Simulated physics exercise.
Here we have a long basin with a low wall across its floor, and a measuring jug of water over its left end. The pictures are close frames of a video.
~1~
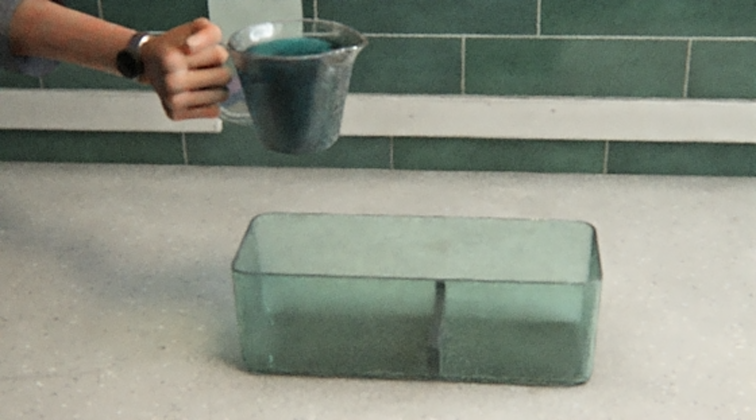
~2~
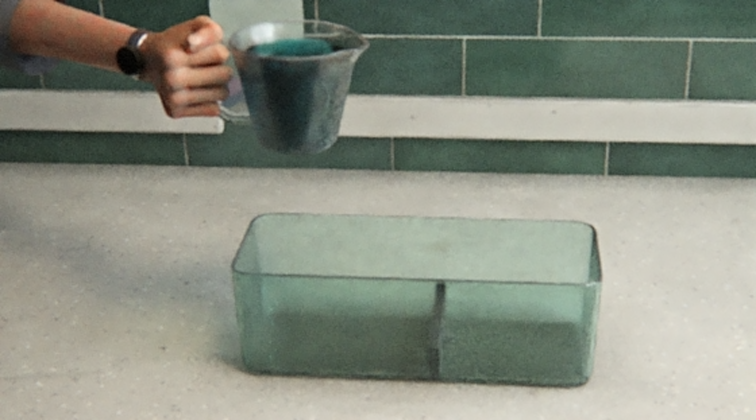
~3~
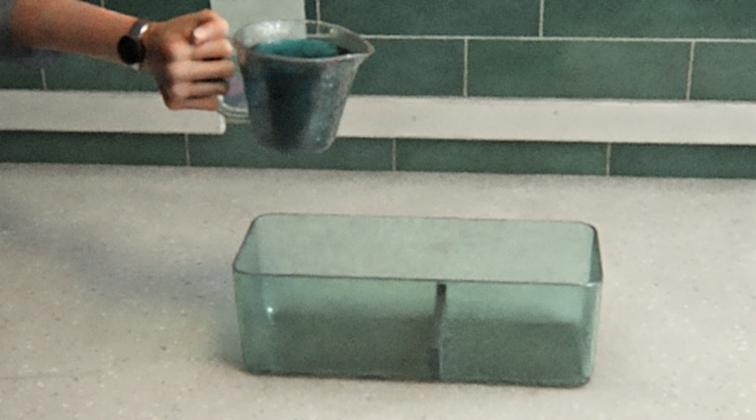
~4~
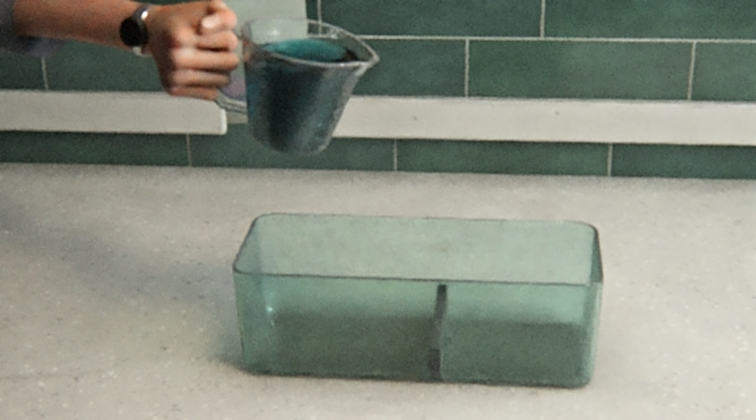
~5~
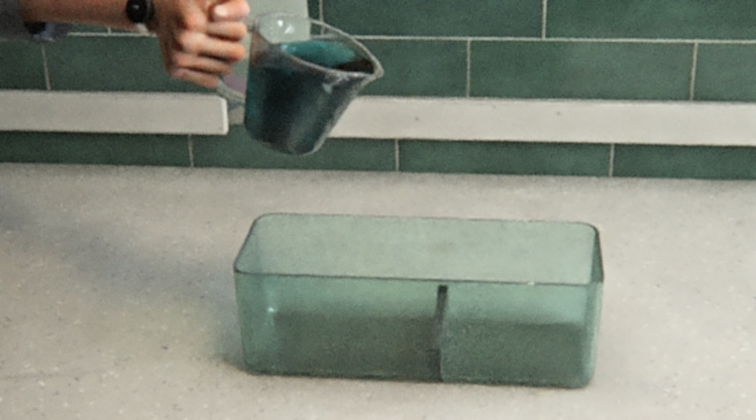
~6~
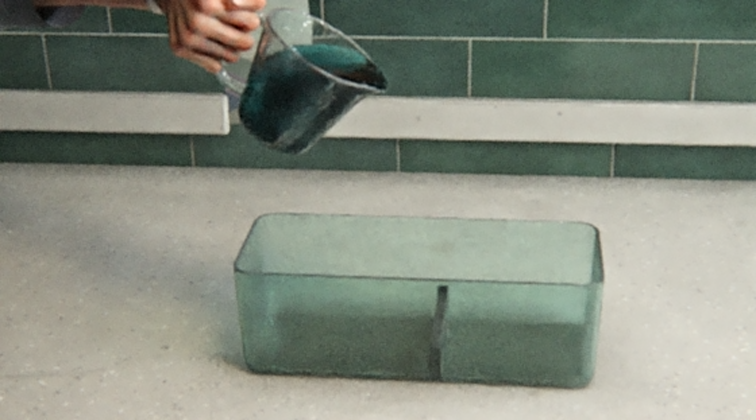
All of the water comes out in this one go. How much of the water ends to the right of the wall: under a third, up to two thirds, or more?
It comes to from a third to two thirds.
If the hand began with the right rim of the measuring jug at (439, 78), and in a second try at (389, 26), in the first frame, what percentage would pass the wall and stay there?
In turn 90 and 75 in a hundred.
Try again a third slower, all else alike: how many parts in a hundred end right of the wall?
It comes to 60 per cent or so.
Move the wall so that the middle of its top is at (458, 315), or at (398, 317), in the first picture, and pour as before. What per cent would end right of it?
The first gives 20 %, the second 90 %.
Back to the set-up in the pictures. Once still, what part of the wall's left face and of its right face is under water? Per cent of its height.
The left part 40 per cent, the right part 40.
A moment on, the tilt is 95° and 39 per cent is still to pour, 3 is left of the wall and 22 right of it.
Next, the tilt is 105° and 4 per cent is still to pour, 44 is left of the wall and 41 right of it.
Then the tilt is 105° and 0 per cent is still to pour, 54 is left of the wall and 42 right of it.
Later the tilt is 105° and 0 per cent is still to pour, 55 is left of the wall and 42 right of it.
At rest 55 per cent lies left of the wall, 42 right of it and 2 outside.
